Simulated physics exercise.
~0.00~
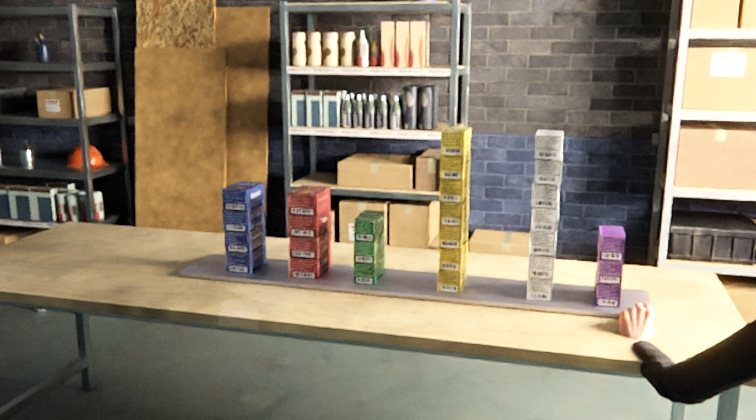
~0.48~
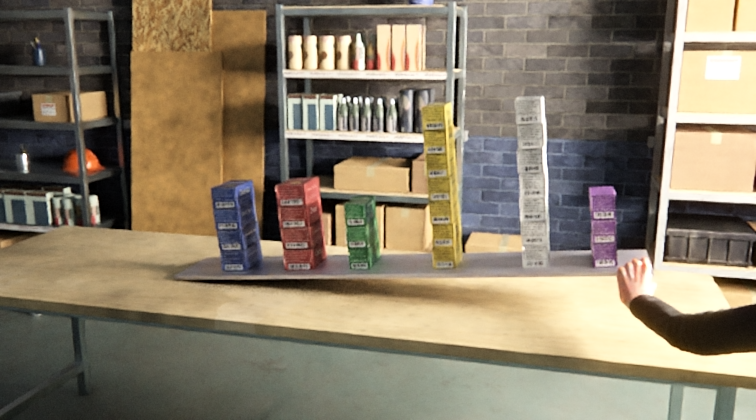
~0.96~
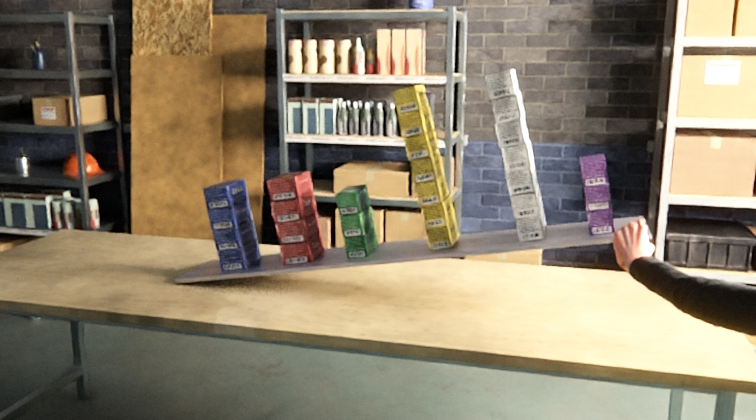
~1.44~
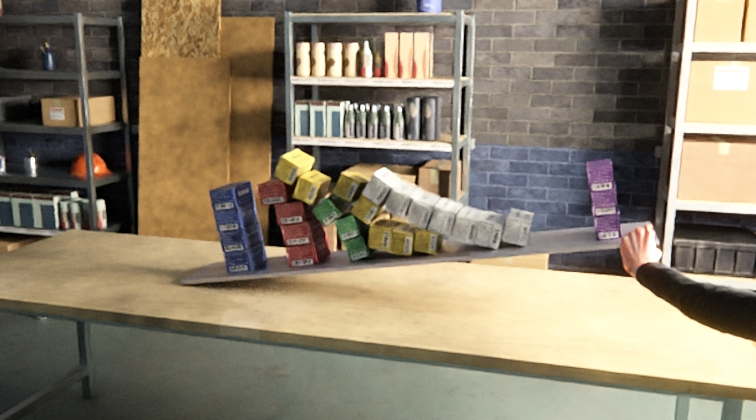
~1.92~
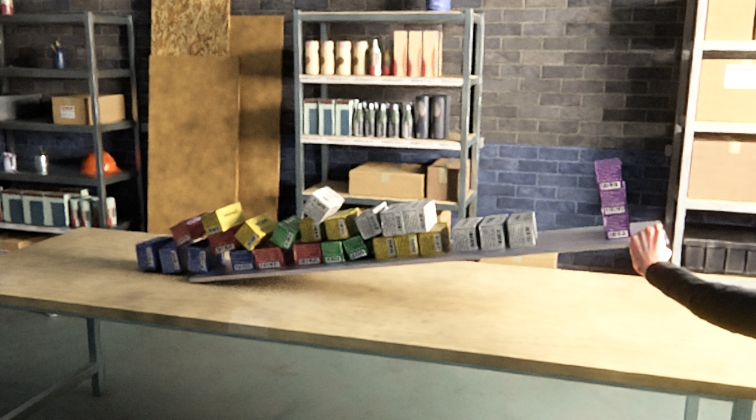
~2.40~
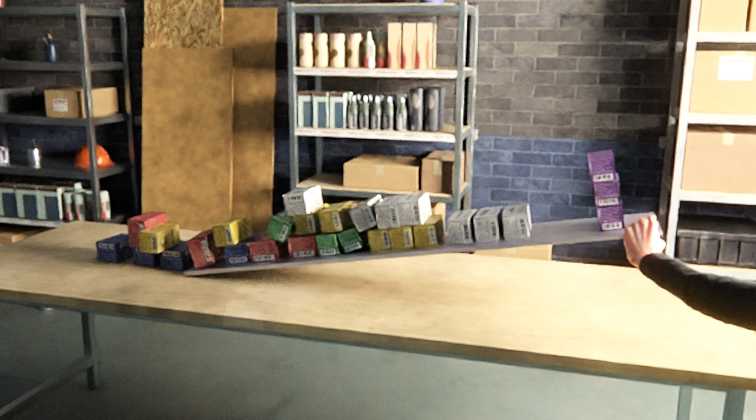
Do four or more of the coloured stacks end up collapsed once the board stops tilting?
Yes, the blue, red, green and yellow stacks all end up collapsed, while the purple one stays standing near the hand.
